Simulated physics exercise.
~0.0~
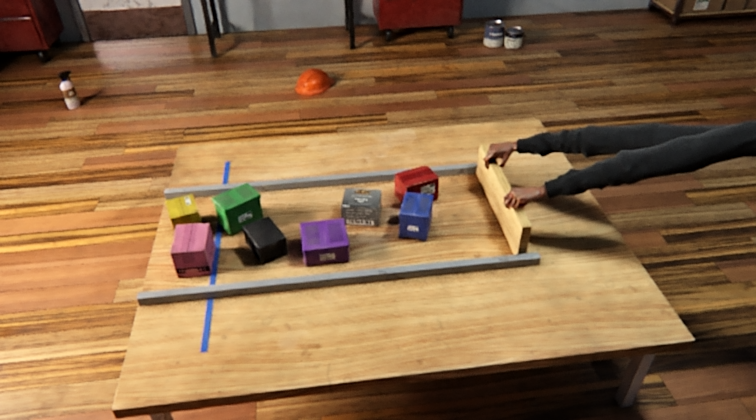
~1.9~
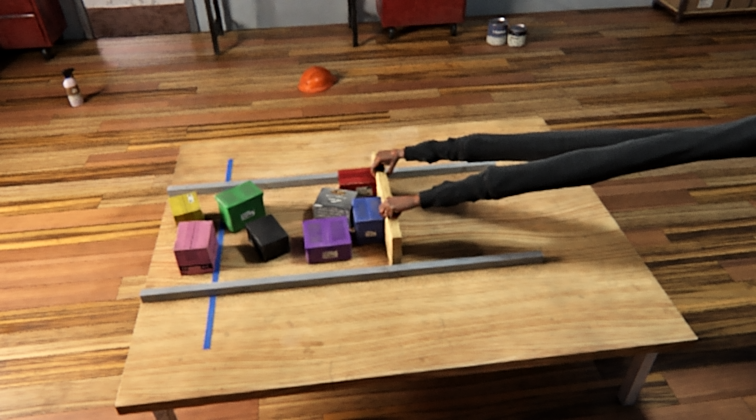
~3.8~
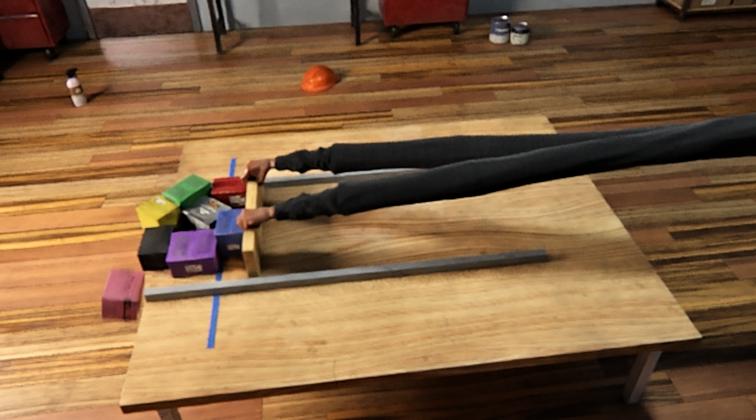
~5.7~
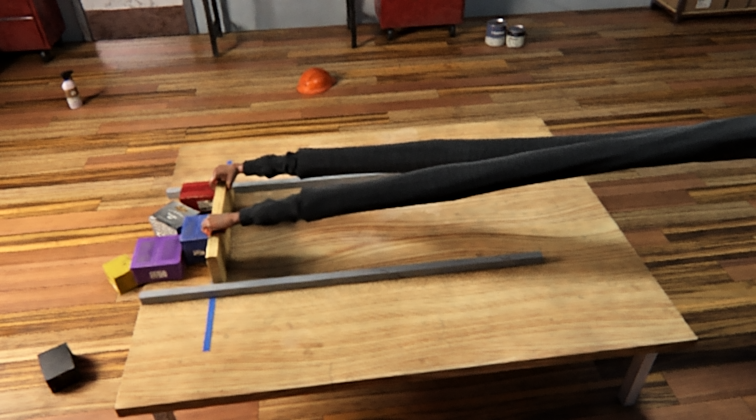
We see two hands push an upright wooden plank leftward between two grey rails on a wooden table, driving colourful boxes together and over the left edge. The plank stops near the blue tape, with the pink, green, yellow and black boxes fallen off.
